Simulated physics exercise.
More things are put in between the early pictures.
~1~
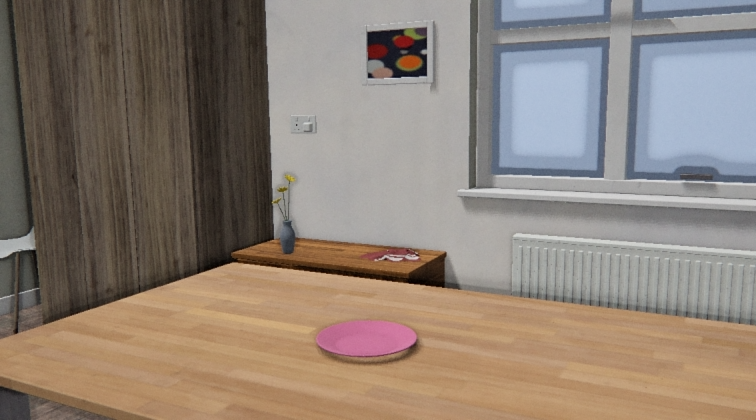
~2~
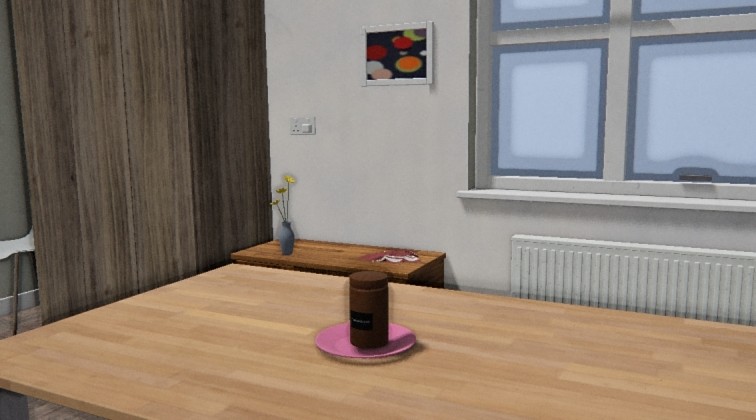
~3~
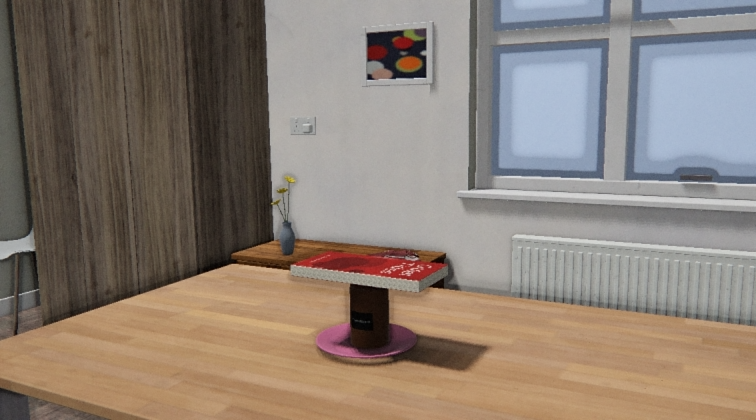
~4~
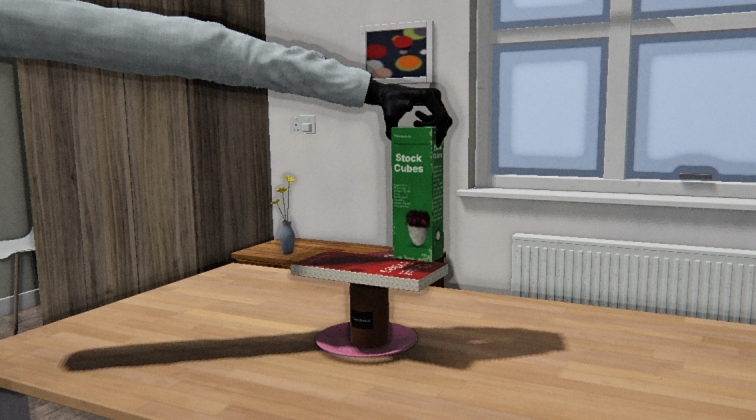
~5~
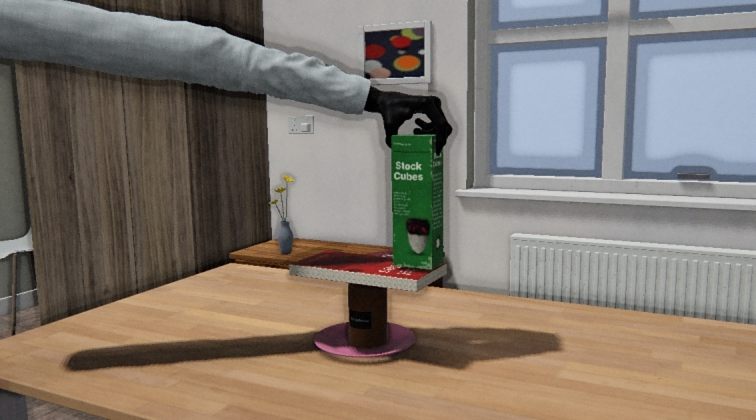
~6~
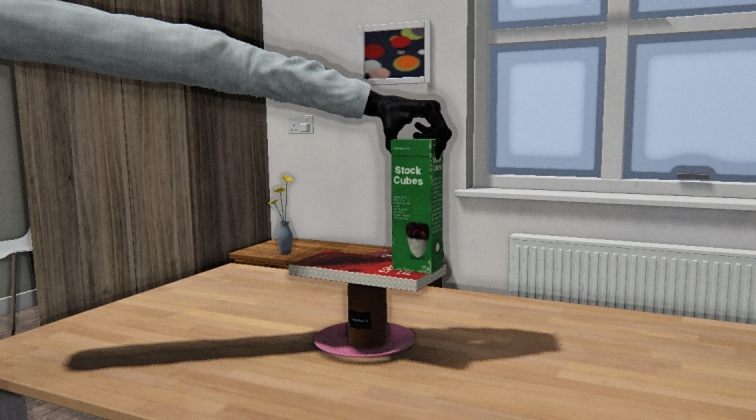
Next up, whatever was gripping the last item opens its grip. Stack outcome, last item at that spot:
I expect the stack will not stand.
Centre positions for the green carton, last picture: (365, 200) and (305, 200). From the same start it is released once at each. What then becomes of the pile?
Stays standing, then topples over.
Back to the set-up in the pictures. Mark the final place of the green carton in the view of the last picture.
Near (527, 352).
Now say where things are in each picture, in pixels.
The last thing is not in view yet; pink plate (367, 341), in the first picture.
The last thing is not in view yet; brown jar (369, 309), in the second picture.
The last thing is not in view yet; red book (369, 270), in the third picture.
Coming down; green carton (418, 193), in the fourth picture.
Coming down; green carton (418, 201); brown jar (368, 308), in the fifth picture.
Set down, still held; green carton (417, 205); red book (367, 269), in the sixth picture.
Then, 0.50 s later than the last frame, green carton now fallen; red book tilted by 61°.
Then, 0.90 s later than the last frame, red book on its side.
When it is over, fallen, red book and green carton; the other 2 as before. End places, in pixels of the last picture, green carton near (527, 352). The pile comes apart.
